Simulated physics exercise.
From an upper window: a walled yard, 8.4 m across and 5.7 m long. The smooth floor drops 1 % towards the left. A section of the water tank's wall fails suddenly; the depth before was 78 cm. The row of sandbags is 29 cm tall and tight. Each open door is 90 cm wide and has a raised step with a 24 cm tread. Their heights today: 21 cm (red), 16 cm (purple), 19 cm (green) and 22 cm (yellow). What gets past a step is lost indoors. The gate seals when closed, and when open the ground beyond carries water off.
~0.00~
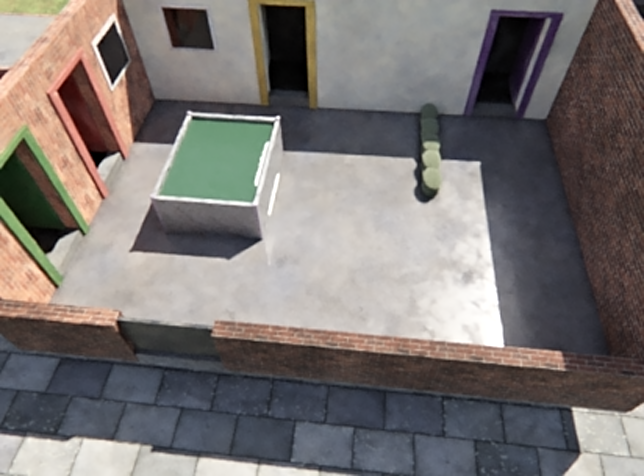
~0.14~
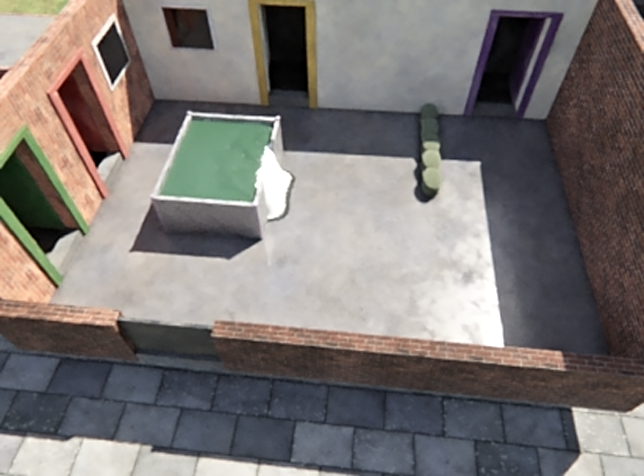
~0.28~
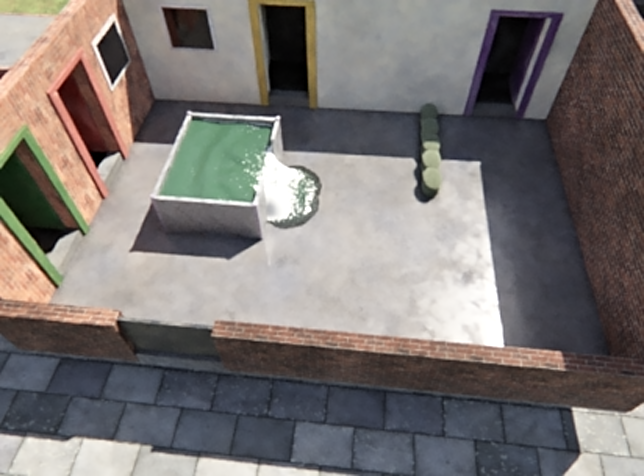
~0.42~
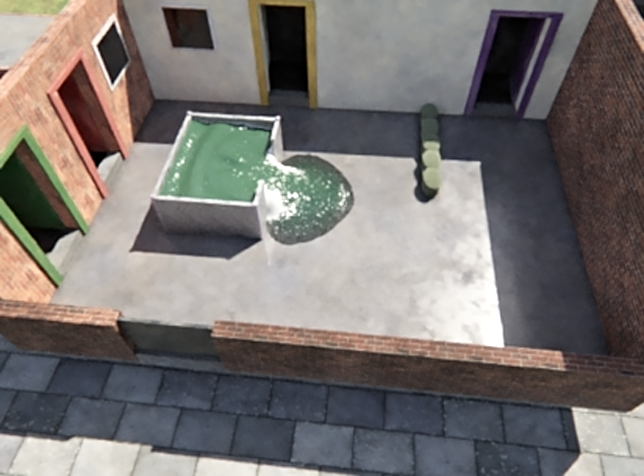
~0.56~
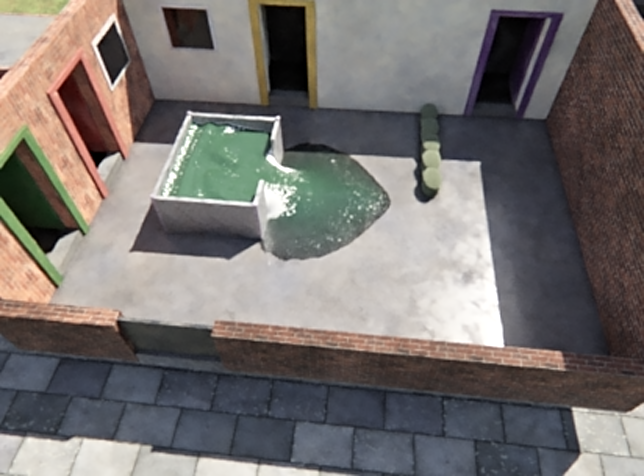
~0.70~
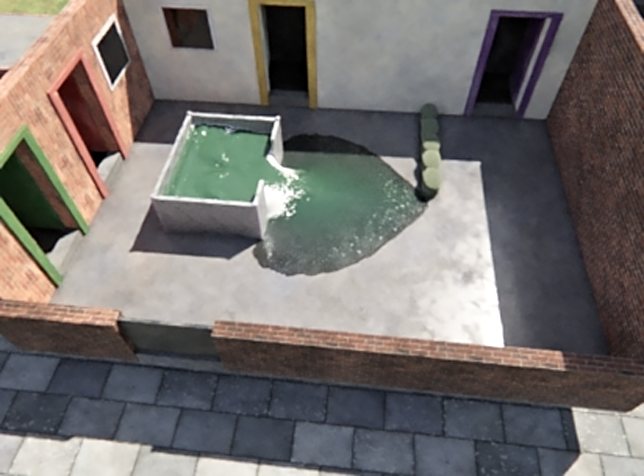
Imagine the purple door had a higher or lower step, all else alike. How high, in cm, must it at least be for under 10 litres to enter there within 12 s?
It would have to be roughly 7.5 cm high.
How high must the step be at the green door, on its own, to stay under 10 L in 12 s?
About 10.5 cm at green.
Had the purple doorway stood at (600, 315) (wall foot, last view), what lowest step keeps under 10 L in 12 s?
About 15 cm.
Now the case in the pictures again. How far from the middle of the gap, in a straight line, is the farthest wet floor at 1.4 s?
Some 5.0 m out.
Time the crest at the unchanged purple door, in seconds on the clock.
Around 9.0 s.
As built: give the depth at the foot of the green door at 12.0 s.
Some 11.5 cm.
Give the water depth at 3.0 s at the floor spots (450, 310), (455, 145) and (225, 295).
In that order: 2, 0 and 0 cm.
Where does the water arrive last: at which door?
The green one.
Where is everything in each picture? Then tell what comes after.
In the first picture, still water, 78 cm deep, in the water tank at (220, 159); the purple door at (506, 74) is dry.
In the second picture, the front is at (284, 212), 0.3 m from the gap at (269, 184); 0.3 m2 of floor is wet, 78 cm left at the back.
In the third picture, the gap is at (269, 184), the front 0.8 m out at (311, 212); the back of the water tank holds 78 cm.
In the fourth picture, the gap is at (269, 185), the front 1.5 m out at (349, 202); the back of the water tank holds 73 cm.
In the fifth picture, water pours out at (269, 184) and has run 2.1 m, to (386, 202); about 6 cm deep outside, 66 cm at the back.
In the sixth picture, water pours out at (269, 184) and has run 2.7 m, to (420, 209); about 5 cm deep outside, 66 cm at the back; the purple door at (506, 74), 5.0 m from the gap, is still 2.8 m from the nearest water.
After 1.4 s water covers 35 % of the floor, deepest (37 cm) near (281, 195); it has not reached the purple door.
After 3.0 s water covers 50 % of the floor, deepest (32 cm) near (580, 368); it has not reached the purple door.
After 12.0 s water covers 100 % of the floor, deepest (12 cm) near (36, 329); 5 cm at the purple door, 0 litres in over its 16 cm step.
At the purple door as built, the water arrived by 4.1 s and peaked near 11 cm at 9.2 s.
With a step of 6 cm, 23 litres would have come in within the 12 s; with 8.5 cm, 4 litres. So under 10 litres takes about 7.5 cm.
